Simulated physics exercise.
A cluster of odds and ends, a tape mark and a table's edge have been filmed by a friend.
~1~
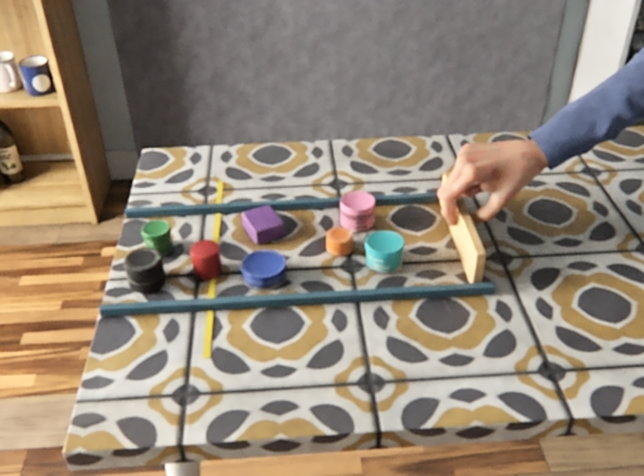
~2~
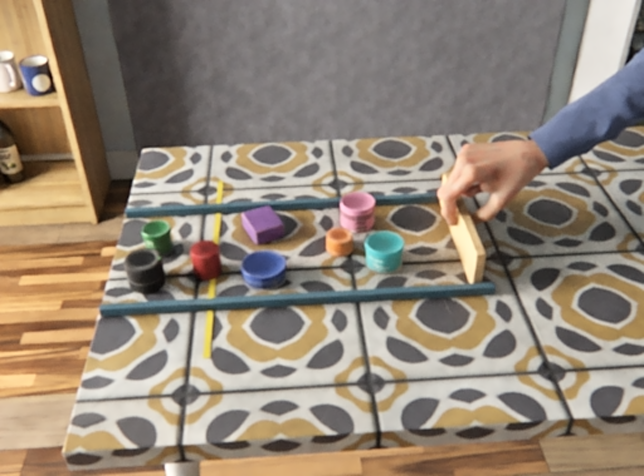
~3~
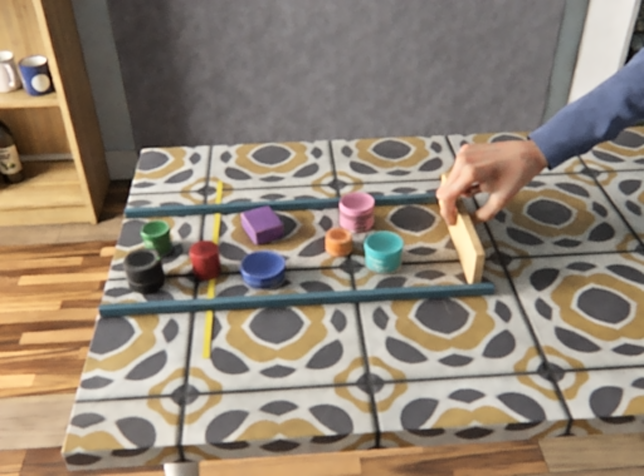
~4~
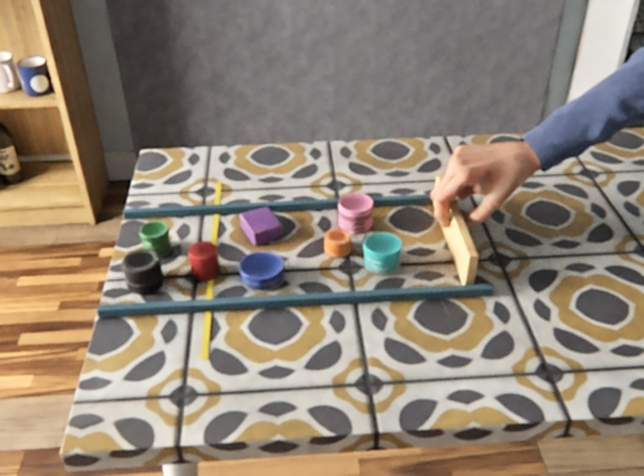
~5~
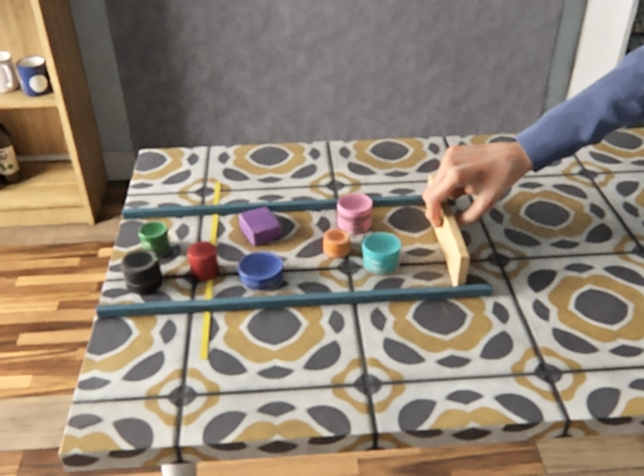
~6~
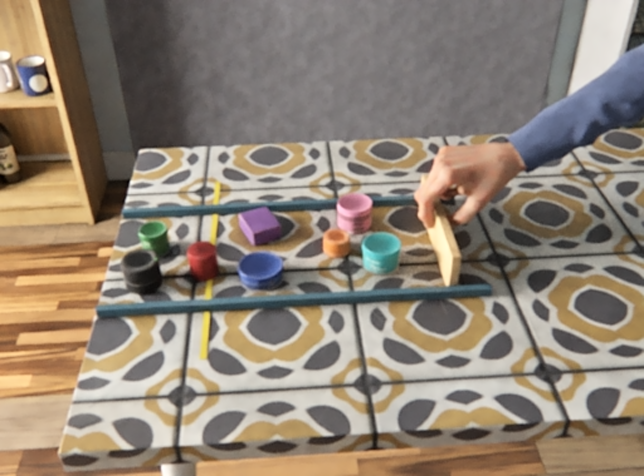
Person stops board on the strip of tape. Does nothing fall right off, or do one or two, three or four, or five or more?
Nothing falls off.
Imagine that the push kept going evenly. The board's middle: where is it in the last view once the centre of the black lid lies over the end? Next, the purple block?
Around (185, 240), then around (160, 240).
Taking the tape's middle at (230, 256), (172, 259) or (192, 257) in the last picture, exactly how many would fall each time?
The counts would be 0, 2 and 0.
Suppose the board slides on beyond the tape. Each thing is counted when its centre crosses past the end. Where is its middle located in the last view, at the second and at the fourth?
The middle sits near (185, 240) at the first moment and near (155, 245) at the second.
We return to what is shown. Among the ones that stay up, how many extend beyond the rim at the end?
0 overhanging.
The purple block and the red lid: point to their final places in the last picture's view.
Purple block: (165, 236); red lid: (161, 255).
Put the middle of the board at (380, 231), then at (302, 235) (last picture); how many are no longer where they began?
I make it 1 at the first spot and 5 at the other.
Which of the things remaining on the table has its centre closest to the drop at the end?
Foremost: The black lid.
Early on, none off yet; black lid at rest near (142, 271); green tin at rest near (155, 240); red lid at rest near (203, 261).
A while later, none off yet; black lid at rest near (142, 271); green tin at rest near (155, 240); red lid travelled about its own width near (187, 258).
Finally, the number that fall off is zero.
